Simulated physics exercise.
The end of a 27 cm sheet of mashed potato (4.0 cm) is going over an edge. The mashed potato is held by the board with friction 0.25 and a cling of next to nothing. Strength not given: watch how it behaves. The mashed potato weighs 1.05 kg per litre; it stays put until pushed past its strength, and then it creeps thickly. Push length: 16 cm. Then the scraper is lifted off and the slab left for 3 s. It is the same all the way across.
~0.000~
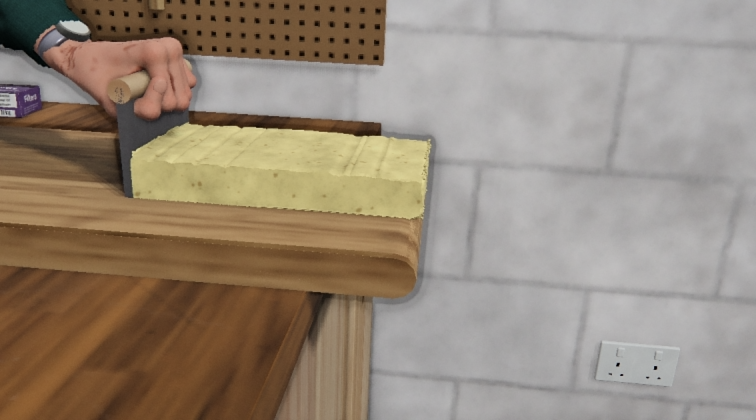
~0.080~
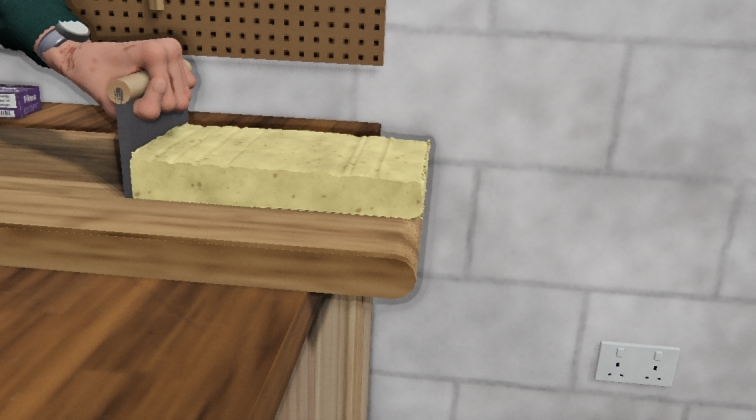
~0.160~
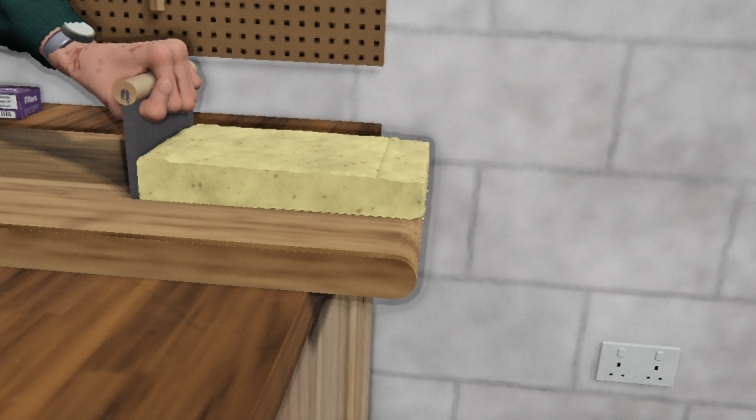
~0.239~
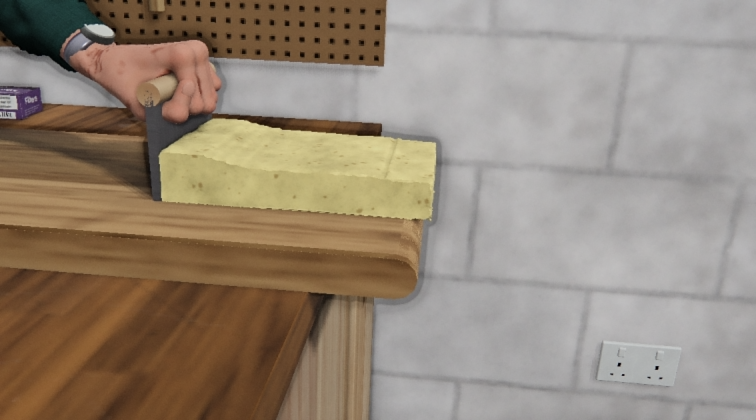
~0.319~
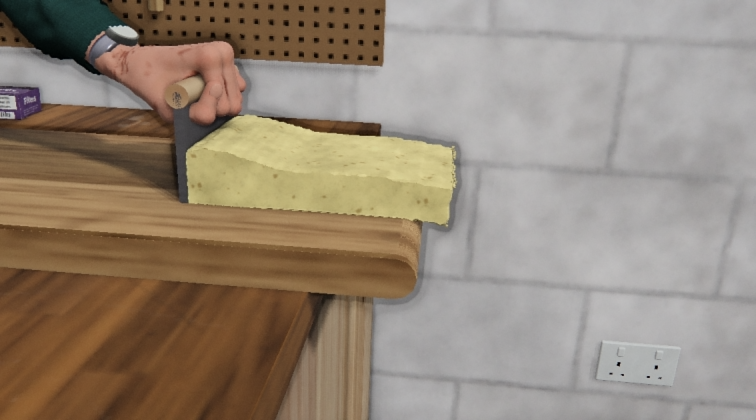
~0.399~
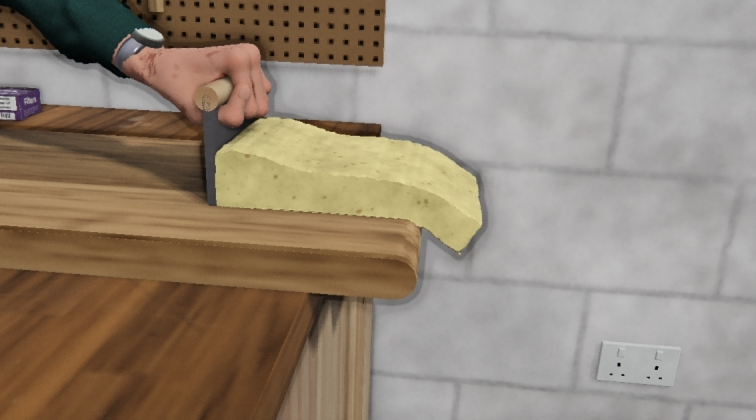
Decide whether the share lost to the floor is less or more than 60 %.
Lower than 60 %.
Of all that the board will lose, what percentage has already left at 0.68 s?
Around 90 per cent.
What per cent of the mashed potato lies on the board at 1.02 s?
The share is roughly 45 per cent.
After 0.68 s, 48 % lies on the board and 28 % has fallen.
After 1.02 s, 44 % lies on the board and 47 % has fallen.
After 1.36 s, 44 % lies on the board and 47 % has fallen.
After 1.70 s, 44 % lies on the board and 47 % has fallen.
After 3.70 s, at the end, 44 % lies on the board and 47 % has fallen.
